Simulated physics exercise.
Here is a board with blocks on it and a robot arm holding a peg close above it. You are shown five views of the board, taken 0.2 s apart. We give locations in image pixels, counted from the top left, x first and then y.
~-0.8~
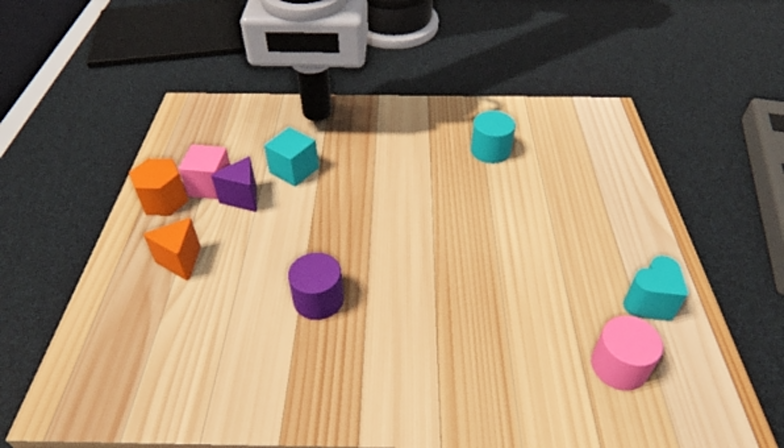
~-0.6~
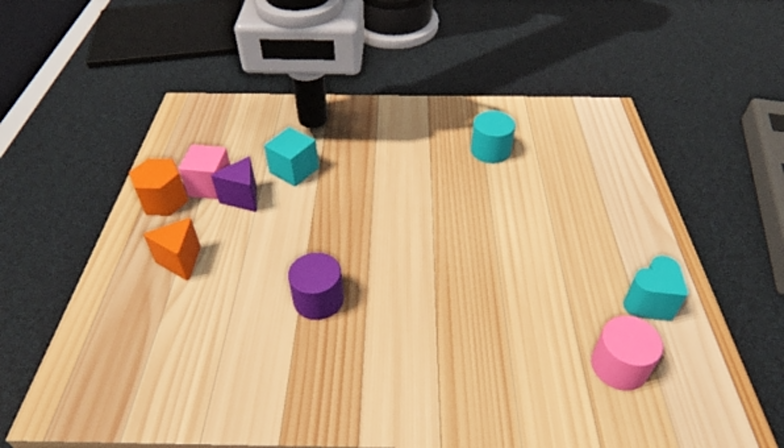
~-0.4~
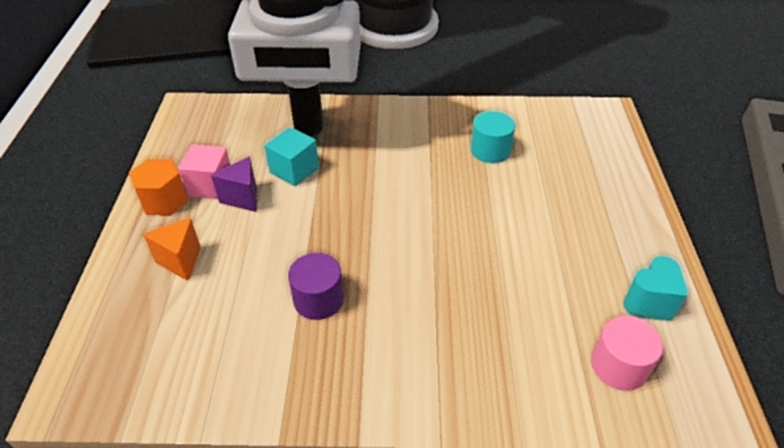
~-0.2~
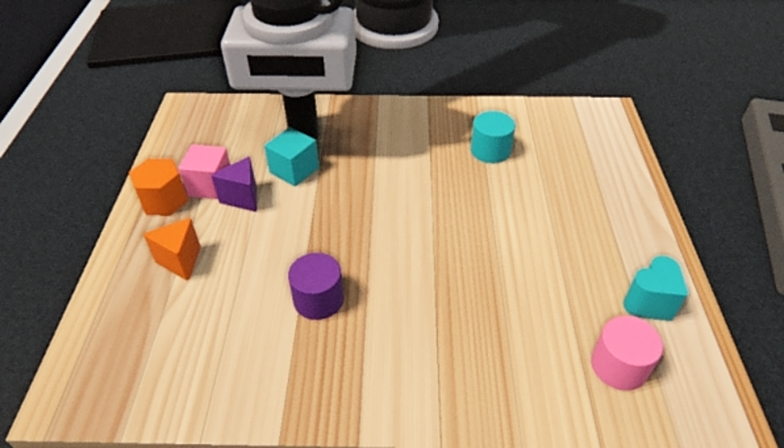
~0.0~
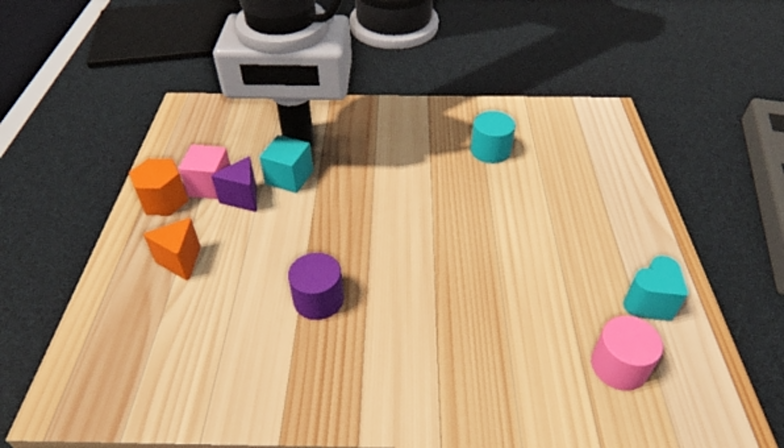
Robot arm's black peg edging down and slightly left over a wooden board of coloured blocks, then nudging the turquoise cube slightly.
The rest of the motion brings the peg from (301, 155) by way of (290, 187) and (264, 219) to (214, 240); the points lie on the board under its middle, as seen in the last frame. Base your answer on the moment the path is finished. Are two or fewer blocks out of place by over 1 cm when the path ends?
Yes.
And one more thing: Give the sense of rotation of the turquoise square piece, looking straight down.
From above, it turns counterclockwise.
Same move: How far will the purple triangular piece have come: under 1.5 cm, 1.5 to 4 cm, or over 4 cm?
Moves 1.5 to 4 cm.
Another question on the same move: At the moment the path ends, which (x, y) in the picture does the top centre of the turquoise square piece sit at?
I expect it at (251, 226).
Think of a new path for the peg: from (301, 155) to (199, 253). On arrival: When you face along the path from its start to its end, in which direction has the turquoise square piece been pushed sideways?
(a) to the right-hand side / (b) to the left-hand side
I'll go with b - to the left-hand side.
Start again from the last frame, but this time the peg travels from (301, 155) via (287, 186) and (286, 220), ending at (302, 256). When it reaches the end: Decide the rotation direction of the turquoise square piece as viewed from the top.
It makes a clockwise turn.
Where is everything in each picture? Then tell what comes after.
Peg tip at (317, 114); block tops, orange triangular piece at (170, 234); pink square piece at (203, 157); purple triangular piece at (237, 171); turquoise square piece at (290, 142), in the first frame.
Peg at (313, 121); blocks unchanged, in the second frame.
Peg at (309, 128); blocks unchanged, in the third frame.
Peg at (304, 136); blocks unchanged, in the fourth frame.
Peg at (299, 145); orange triangular piece at (170, 234); pink square piece at (203, 157); purple triangular piece at (237, 171); turquoise square piece at (285, 149), in the fifth frame.
On the path given first. One third of the way, peg at (289, 178); turquoise square piece at (273, 185).
Two thirds of the way, peg at (262, 210); purple triangular piece at (233, 173), turned 15° clockwise; turquoise square piece at (255, 219), turned 35° anticlockwise.
At the end, peg at (211, 230); orange triangular piece in place; pink square piece at (201, 155); purple triangular piece at (217, 183), turned 65° clockwise; turquoise square piece at (251, 226), turned 50° anticlockwise.
